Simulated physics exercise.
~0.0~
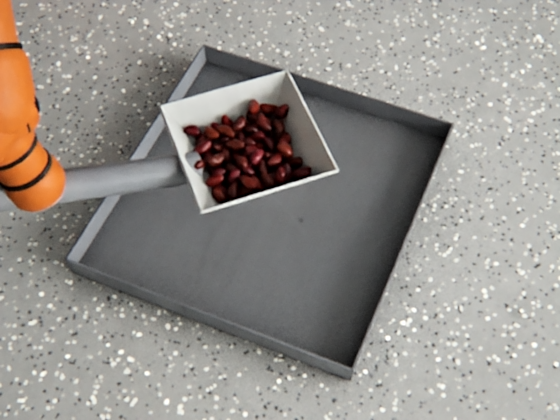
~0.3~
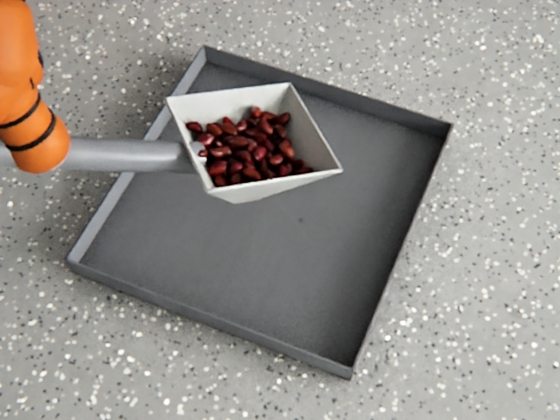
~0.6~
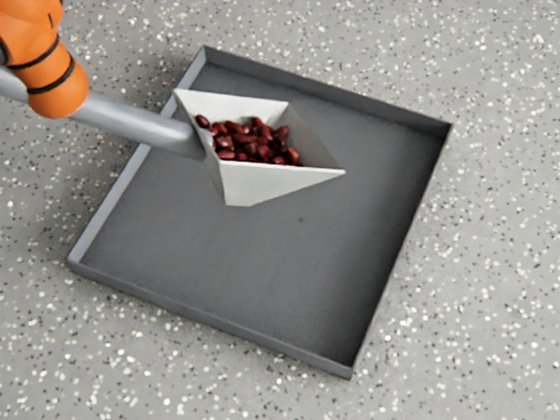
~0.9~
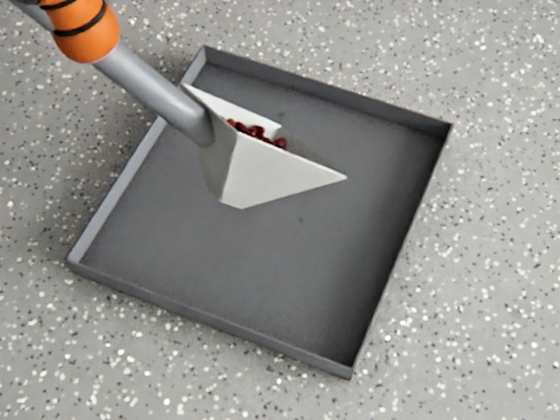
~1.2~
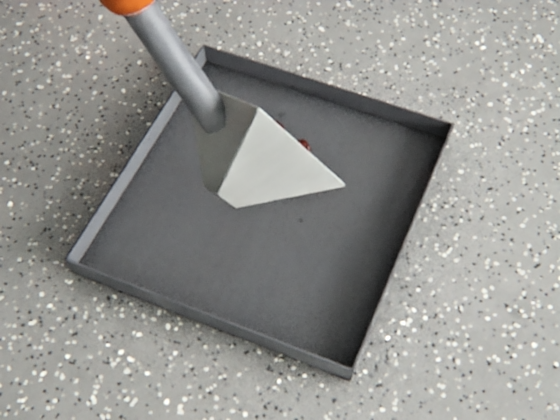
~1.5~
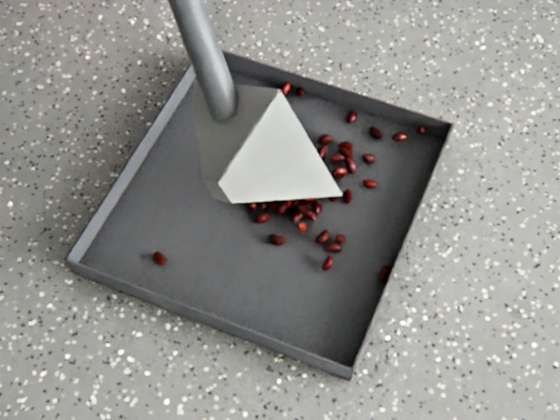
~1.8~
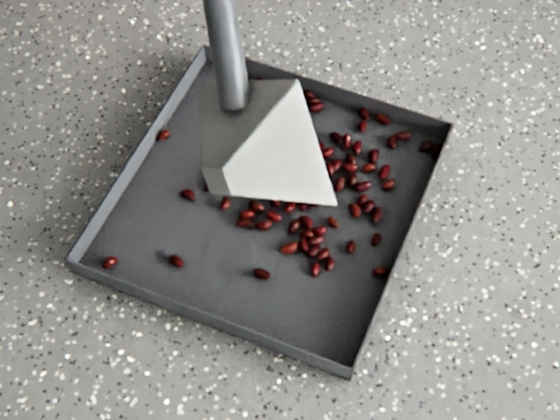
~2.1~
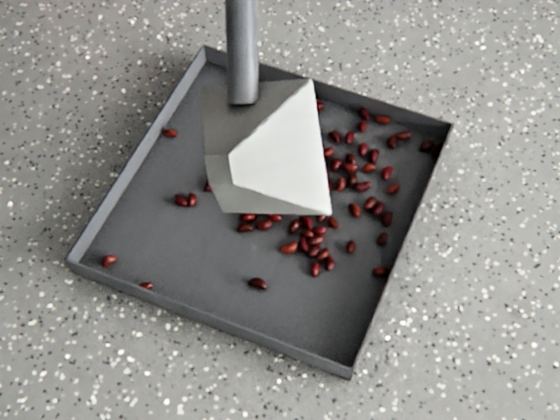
A pale, flared scoop full of dark red kidney beans hangs over a square, dark grey tray on a speckled grey floor, seen from above. An orange robotic arm at the left holds the scoop by its grey handle. The arm swings up toward the top as the scoop steadily tips over, hiding the beans behind its pale underside. Beans then spill into the tray, gathering to the right of and below the scoop, while a few scatter toward the left side. The scoop keeps turning until it has emptied, ending above the beans strewn across the tray.
